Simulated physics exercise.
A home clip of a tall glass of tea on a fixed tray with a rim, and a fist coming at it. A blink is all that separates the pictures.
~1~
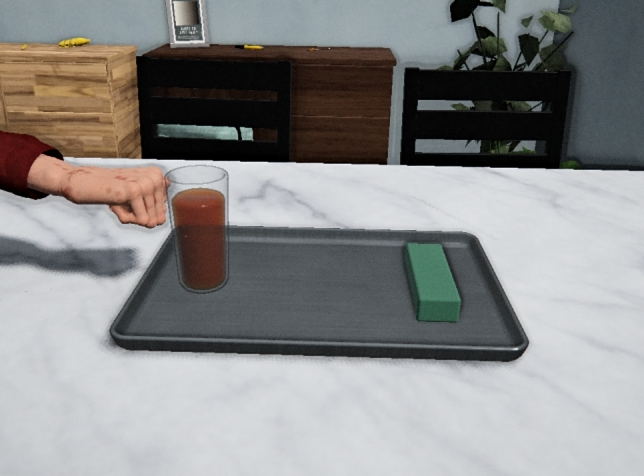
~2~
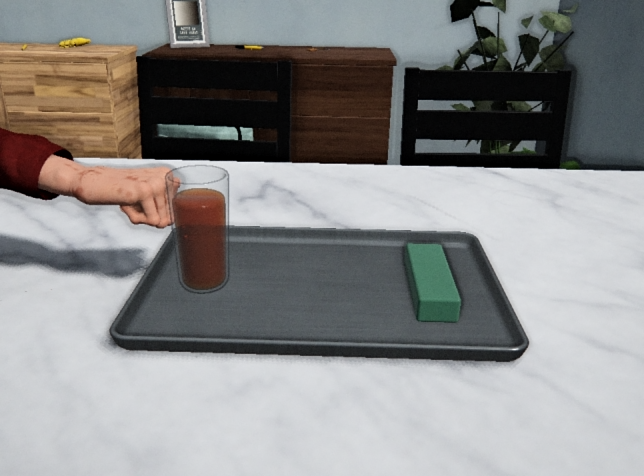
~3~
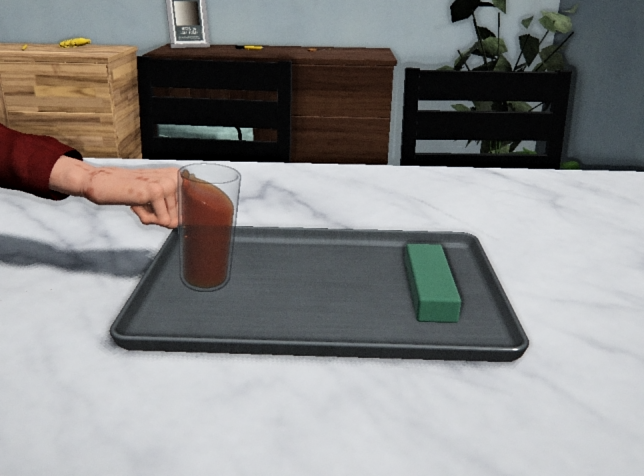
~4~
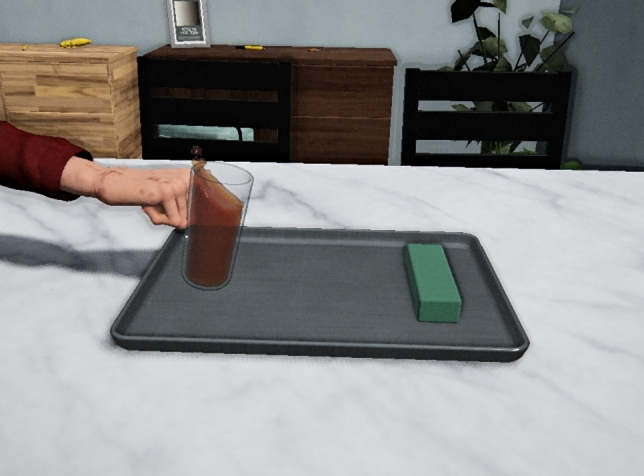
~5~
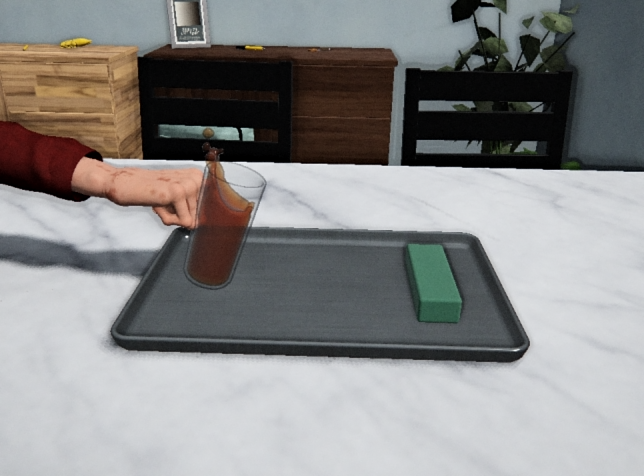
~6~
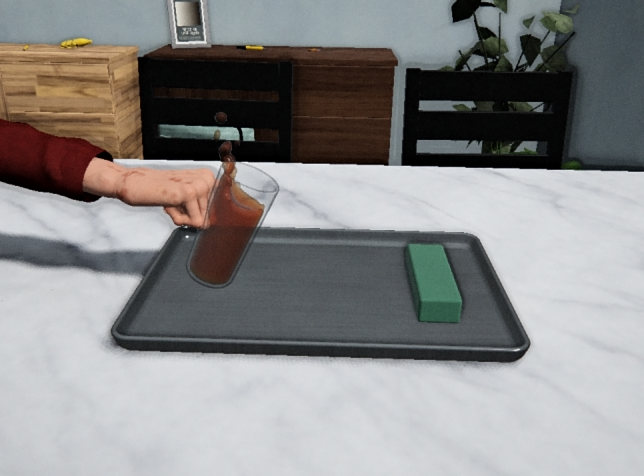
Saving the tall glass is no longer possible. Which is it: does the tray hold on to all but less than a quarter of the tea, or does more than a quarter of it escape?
Less than a quarter escapes.
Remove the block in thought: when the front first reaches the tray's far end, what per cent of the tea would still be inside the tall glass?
55 percent or so.
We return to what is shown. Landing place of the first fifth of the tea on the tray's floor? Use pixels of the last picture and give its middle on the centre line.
Around (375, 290).
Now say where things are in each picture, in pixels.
It leans 0°; its right rim is at (226, 177); the tea meets the walls at (174, 194) and (225, 195); the tray's far rim is at (497, 282); a block is fixed to the tray further along, in the first picture.
It leans 0°; its right rim is at (226, 177); the tea meets the walls at (174, 195) and (225, 196), in the second picture.
It leans 6°; its right rim is at (239, 179); the tea meets the walls at (184, 172) and (228, 197), in the third picture.
It leans 12°; its right rim is at (251, 181); the tea meets the walls at (195, 177) and (245, 203); 1 per cent is over the edge, in the fourth picture.
It leans 18°; its right rim is at (264, 185); the tea meets the walls at (202, 200) and (255, 204); 2 per cent is over the edge, in the fifth picture.
It leans 24°; its right rim is at (277, 190); the tea meets the walls at (209, 207) and (265, 206); 2 per cent is over the edge, in the sixth picture.
A moment on, the tall glass lies on its side and 96 per cent is in the glass, 0 on the tray and 4 above or beyond its rim.
Next, the tall glass lies on its side and 53 per cent is in the glass, 32 on the tray and 15 above or beyond its rim.
Then the tall glass lies on its side and 32 per cent is in the glass, 44 on the tray and 25 above or beyond its rim.
Later the tall glass lies on its side and 18 per cent is in the glass, 71 on the tray and 11 above or beyond its rim.
At rest 89 per cent is held by tray and glass, 11 is off the tray.
